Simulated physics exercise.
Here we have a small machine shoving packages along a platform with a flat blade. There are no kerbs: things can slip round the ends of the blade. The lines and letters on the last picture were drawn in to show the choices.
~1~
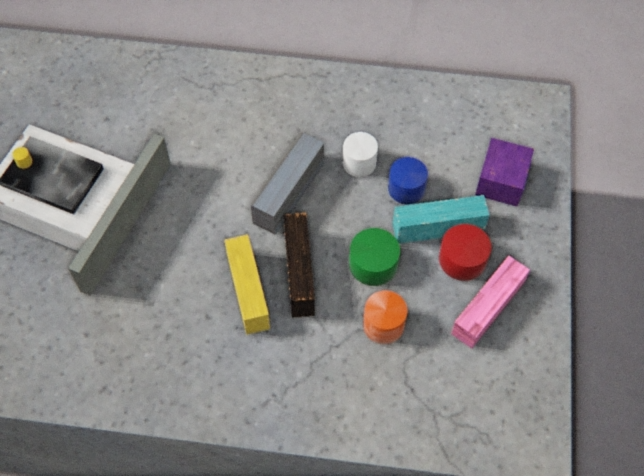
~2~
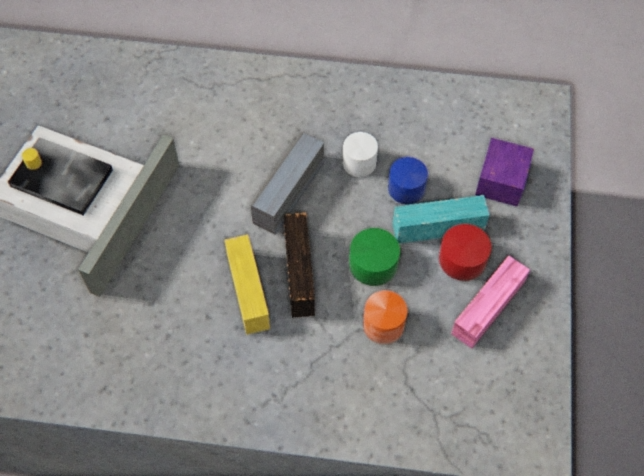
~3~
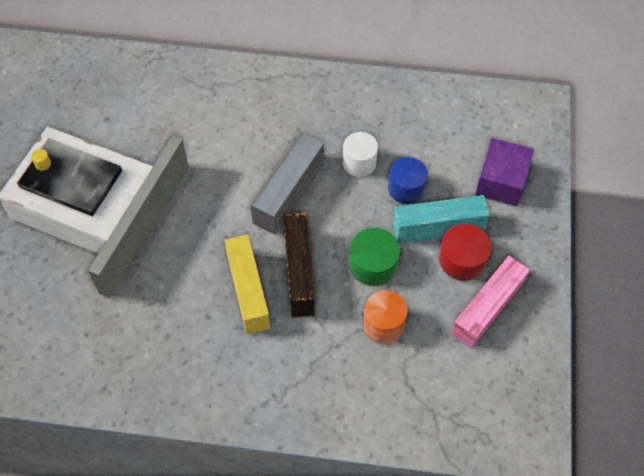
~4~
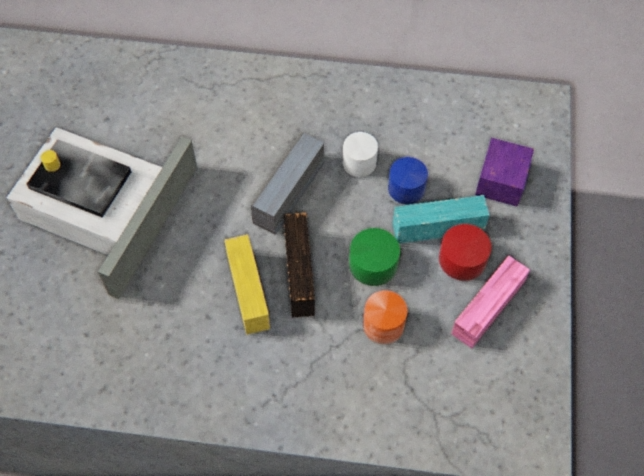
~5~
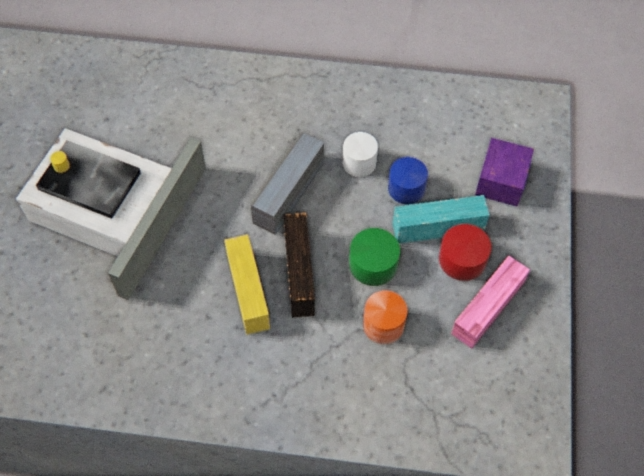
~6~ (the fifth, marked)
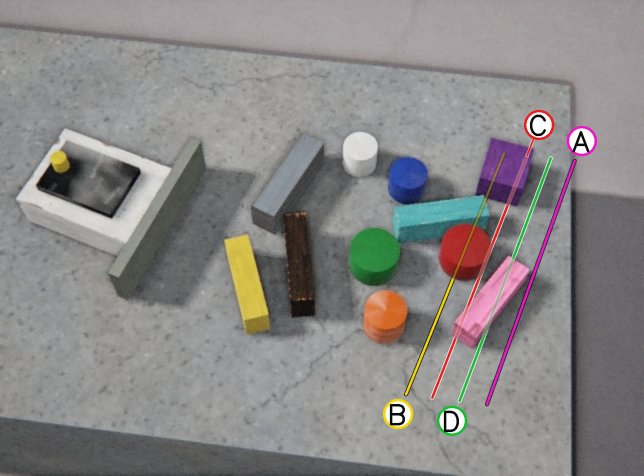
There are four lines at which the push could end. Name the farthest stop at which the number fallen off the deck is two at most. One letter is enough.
C.
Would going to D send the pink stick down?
By then, yes.
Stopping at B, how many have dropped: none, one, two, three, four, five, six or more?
By then, none.
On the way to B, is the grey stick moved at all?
Yes.
On the marked copy, A at (534, 274); B at (459, 265); C at (483, 268); D at (509, 271).
Following C. Soon after the start, robot (209, 193); white canister (369, 155); yellow bar (267, 290).
Later, robot (324, 206); purple crate (509, 171); pink stick (496, 306).
In the end, robot (417, 216); pink stick (572, 356); turquoise bar (567, 241); none fallen.
As for the rest, A drops five; B is within the limit but short; D drops four.
